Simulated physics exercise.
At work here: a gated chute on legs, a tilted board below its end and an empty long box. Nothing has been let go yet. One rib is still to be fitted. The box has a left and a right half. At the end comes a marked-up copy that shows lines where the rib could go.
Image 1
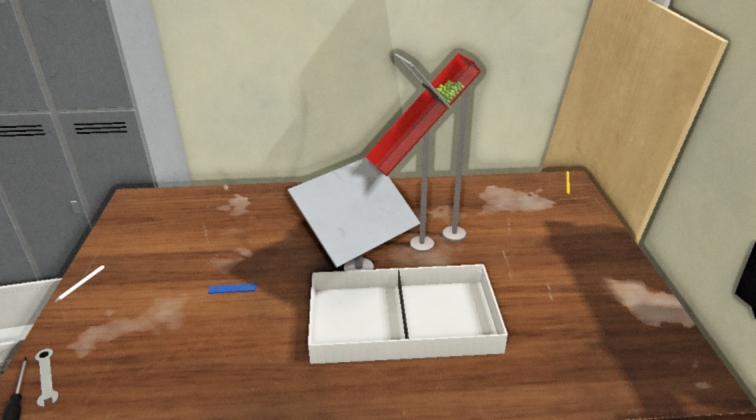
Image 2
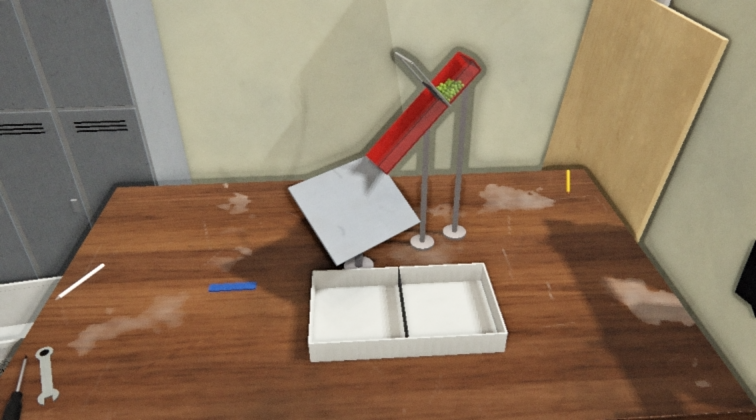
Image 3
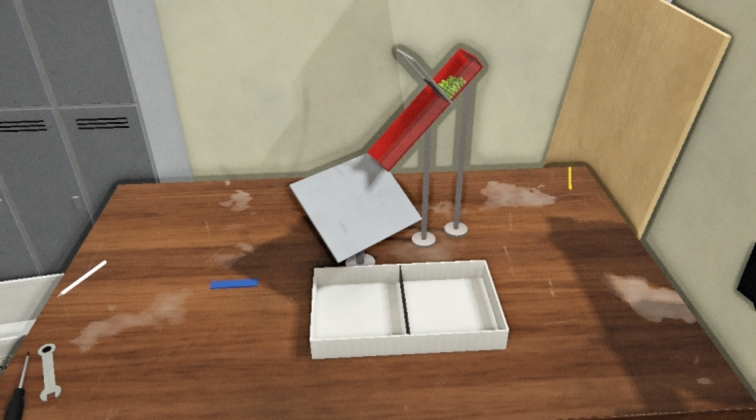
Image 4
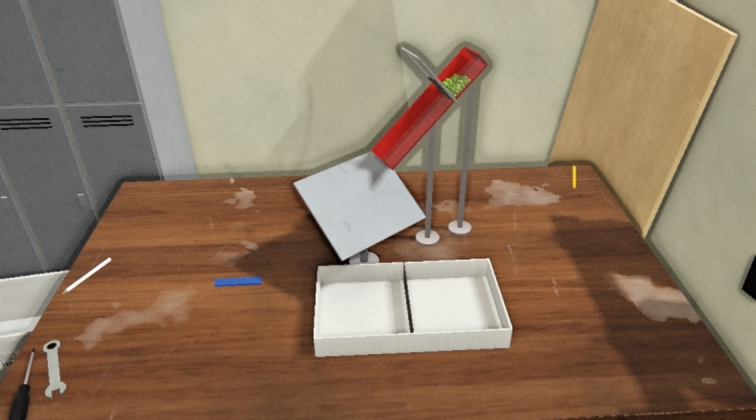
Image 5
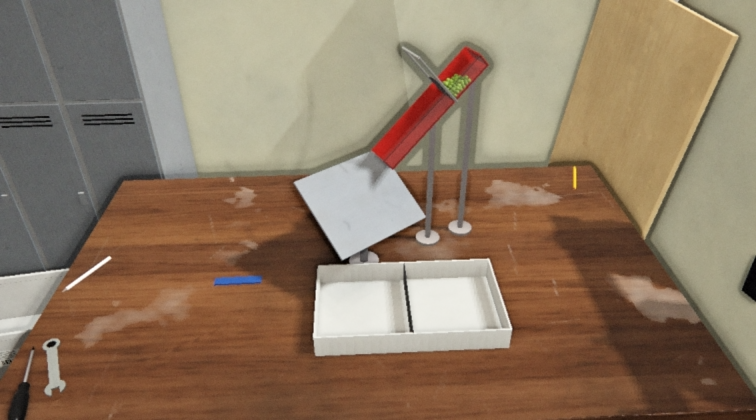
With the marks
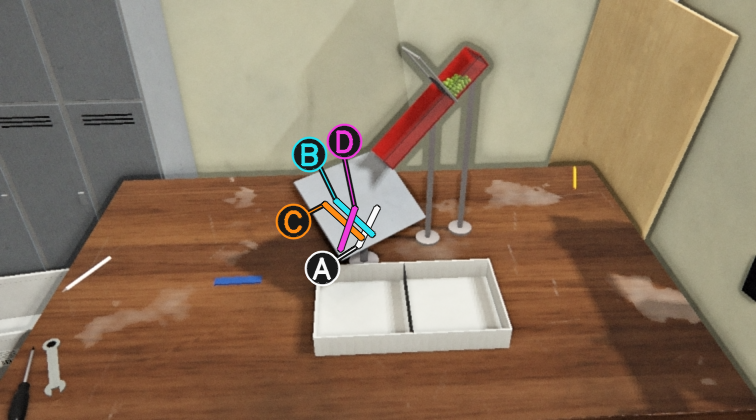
A red chute holding a small heap of yellow-green peas behind a closed gate slopes down to the left on two grey legs, seen from above and in front of a worn brown wooden table. Below its lower end sits a tilted pale grey board, with an empty white two-part box nearer the viewer and a blue strip to the left. Only the camera shifts very slightly; the objects stay still.
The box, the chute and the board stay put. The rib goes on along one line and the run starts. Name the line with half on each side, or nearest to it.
The answer is line B.
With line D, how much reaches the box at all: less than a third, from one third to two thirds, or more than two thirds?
It is more than two thirds.
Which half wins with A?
More lands on the left.
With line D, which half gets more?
More lands on the left.
On the marked copy, line A from (377, 208) to (358, 245); line B from (336, 200) to (372, 234); line C from (324, 204) to (361, 237); line D from (354, 208) to (340, 249).
With A, of what is caught, almost all in the left half, just a few in the right.
With B, of what is caught, roughly half in the left half, roughly half in the right.
With C, of what is caught, the larger part in the left half, about a tenth in the right.
With D, of what is caught, the larger part in the left half, about a tenth in the right.
